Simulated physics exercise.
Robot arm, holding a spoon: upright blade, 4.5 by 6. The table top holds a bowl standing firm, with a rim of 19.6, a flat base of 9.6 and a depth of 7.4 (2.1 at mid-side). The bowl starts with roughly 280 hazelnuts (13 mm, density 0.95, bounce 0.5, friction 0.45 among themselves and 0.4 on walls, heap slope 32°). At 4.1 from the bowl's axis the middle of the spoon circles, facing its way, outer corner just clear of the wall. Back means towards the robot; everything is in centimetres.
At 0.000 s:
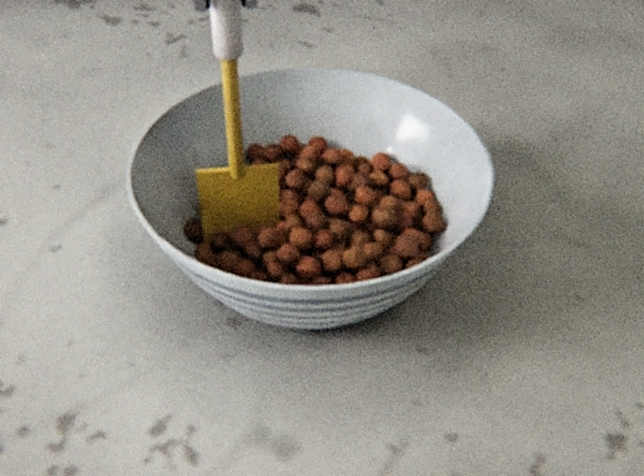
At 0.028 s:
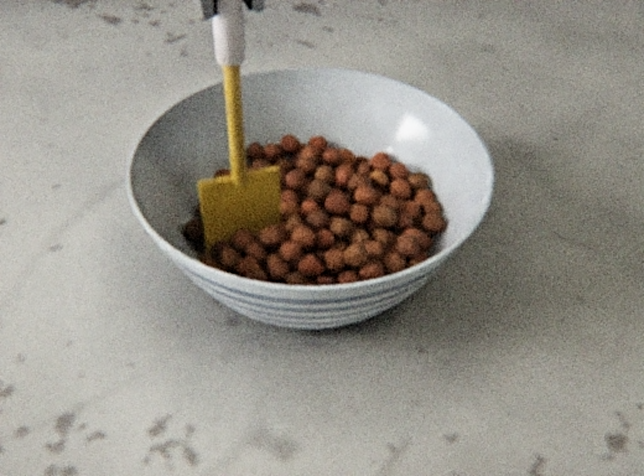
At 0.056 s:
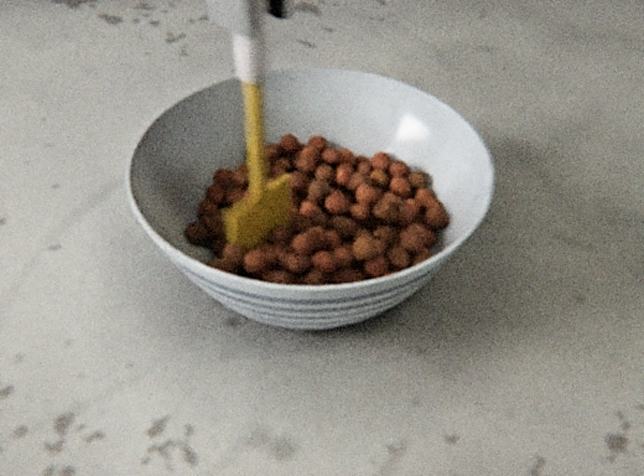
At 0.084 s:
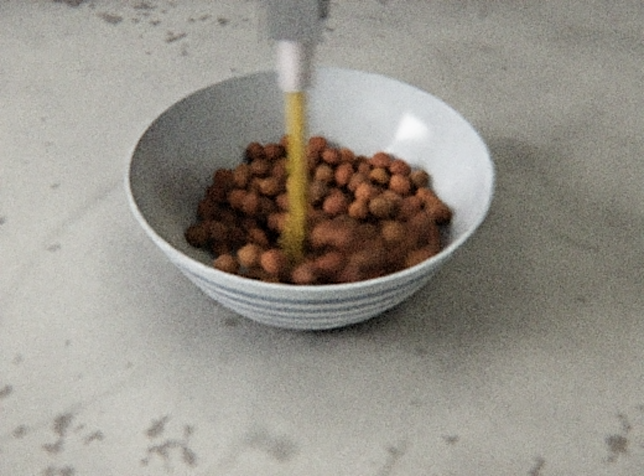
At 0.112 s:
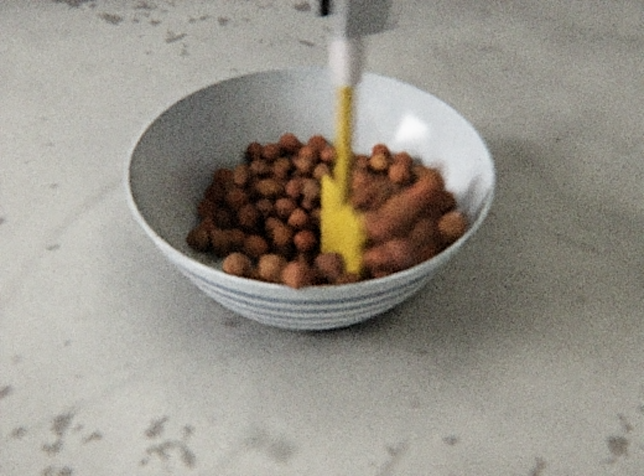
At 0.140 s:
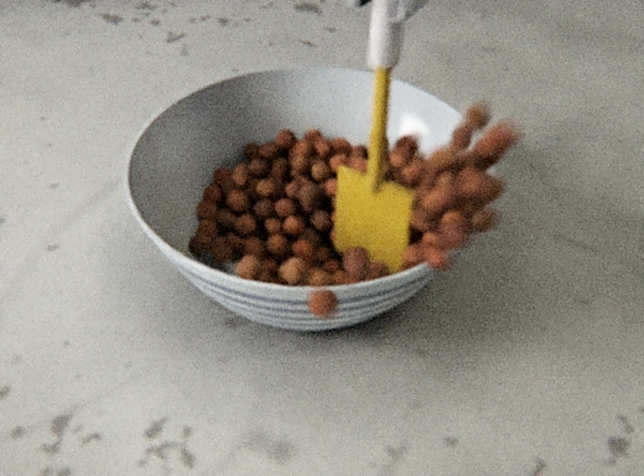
The clip opens on a yellow spatula-like tool, held upright by a robot arm, at the left of a pale bowl of round brown nuts. The arm sweeps it along the near side to the right, turning the blade and pushing nuts until a cluster sprays up over the right rim.
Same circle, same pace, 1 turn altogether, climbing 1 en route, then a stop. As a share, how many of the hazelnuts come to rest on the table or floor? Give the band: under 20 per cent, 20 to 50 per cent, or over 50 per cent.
Band: 20 to 50 per cent.
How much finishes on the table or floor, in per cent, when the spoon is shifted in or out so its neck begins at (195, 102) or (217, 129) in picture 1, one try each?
Roughly 0 % and 30 %.
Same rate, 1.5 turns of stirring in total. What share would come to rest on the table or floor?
Close to 35 in a hundred.
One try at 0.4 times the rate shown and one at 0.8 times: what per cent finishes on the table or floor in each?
I'd expect near 0 per cent, then near 20 per cent.
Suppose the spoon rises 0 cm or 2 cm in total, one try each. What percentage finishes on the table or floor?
30 and 30 %.
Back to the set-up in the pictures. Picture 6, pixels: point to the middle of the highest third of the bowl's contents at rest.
Roughly pixel (267, 262).
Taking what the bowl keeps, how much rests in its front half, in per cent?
Some 60 per cent.
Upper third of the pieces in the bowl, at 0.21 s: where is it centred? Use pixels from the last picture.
(367, 114), roughly.
After 0.21 s, 218° round, highest piece 17 above the table; 247 in the bowl, 30 in flight or on the tool.
After 0.28 s, 297° round, highest piece 17 above the table; 225 in the bowl, 6 on the table or floor, 46 in flight or on the tool.
After 0.51 s, 0° round, highest piece 7 above the table; 189 in the bowl, 82 on the table or floor, 6 in flight or on the tool.
After 1.21 s, 0° round, highest piece 6 above the table; 189 in the bowl, 88 on the table or floor.
In the end, 189 in the bowl, 88 on the table or floor. That is 32 % on the table or floor.
